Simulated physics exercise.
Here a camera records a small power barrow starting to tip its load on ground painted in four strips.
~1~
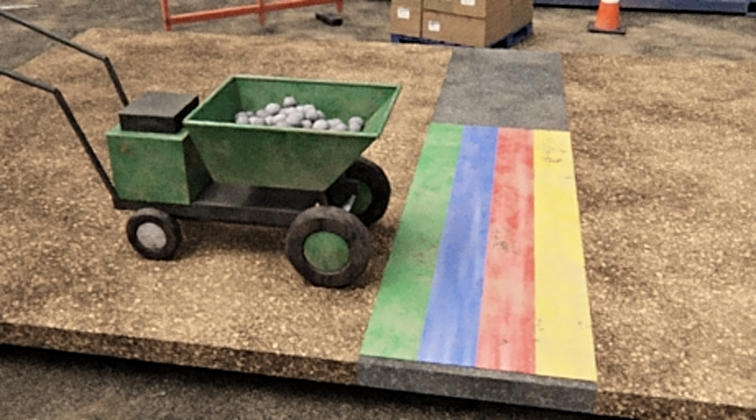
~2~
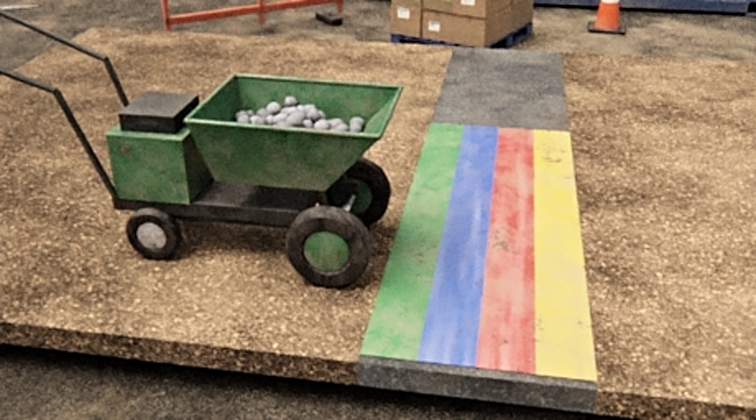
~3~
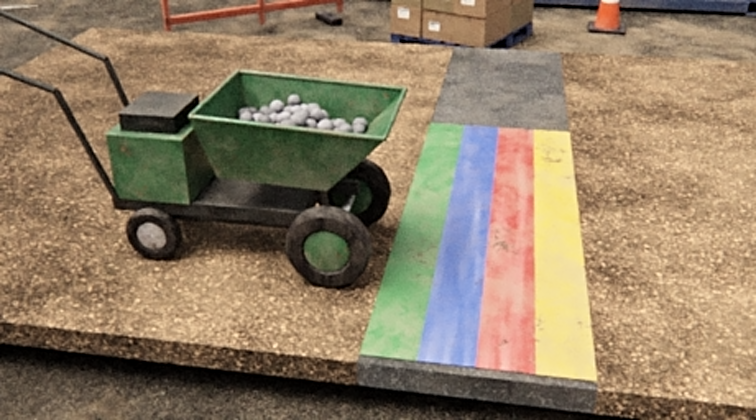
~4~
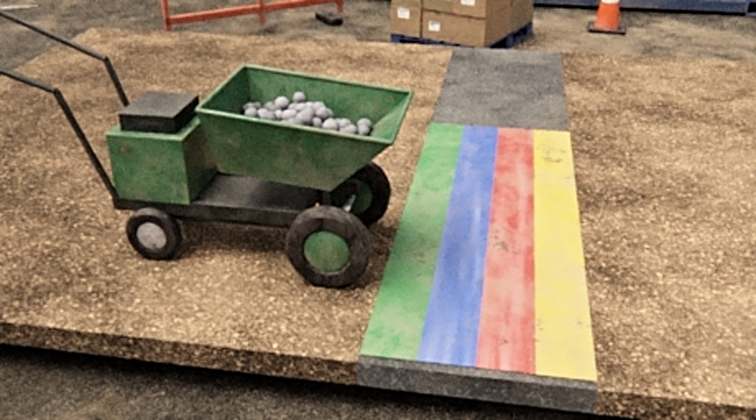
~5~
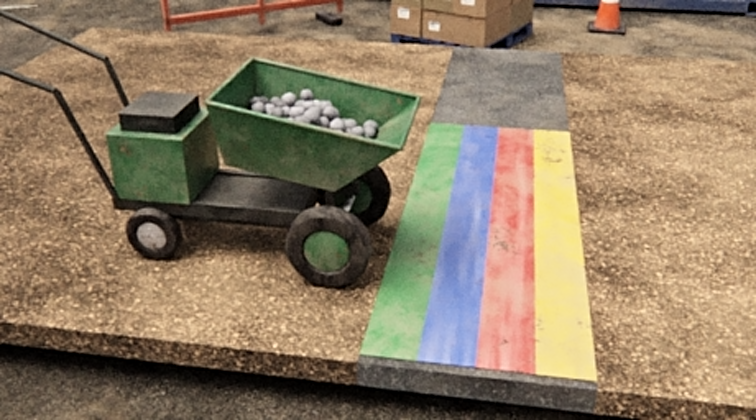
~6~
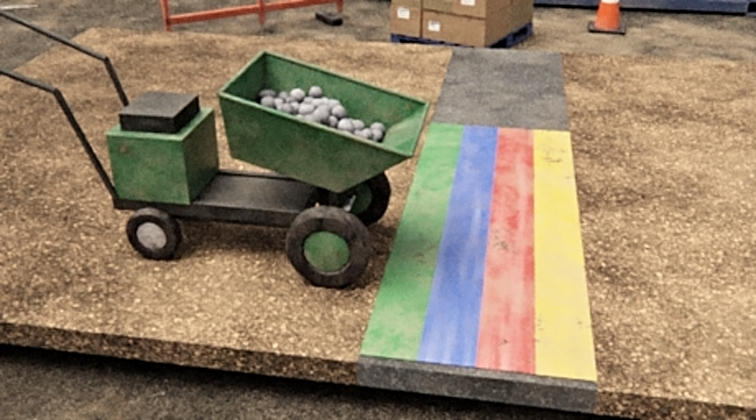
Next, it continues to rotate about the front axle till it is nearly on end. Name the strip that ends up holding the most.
Red.
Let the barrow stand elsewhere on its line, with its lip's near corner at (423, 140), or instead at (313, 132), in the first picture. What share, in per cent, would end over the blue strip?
First spot 0 per cent, second spot 40 per cent.
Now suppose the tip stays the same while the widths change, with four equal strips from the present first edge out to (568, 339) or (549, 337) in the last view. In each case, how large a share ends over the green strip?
I'd say some 0 % for the first and some 0 % for the second.
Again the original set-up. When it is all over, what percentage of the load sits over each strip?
So the green strip ends with 0 %, the blue strip with 20 %, the red strip with 40 % and the yellow strip with 20 %.
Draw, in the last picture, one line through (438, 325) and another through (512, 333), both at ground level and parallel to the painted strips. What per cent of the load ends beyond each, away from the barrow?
80 and 40 in a hundred.
Soon after the last picture, skip tipped steeply; all in the skip.
A little later, skip tipped right over; nearly all in the skip; a stray few over the blue strip; a small part over the red strip; a stray few falling.
Later still, skip tipped right over; about a quarter in the skip; a small part over the blue strip; about a third over the red strip; about a quarter over the yellow strip; a stray few off the paint.
At rest, skip tipped right over; about a quarter in the skip; none over the green strip; about a quarter over the blue strip; about a third over the red strip; about a quarter over the yellow strip; a small part off the paint.
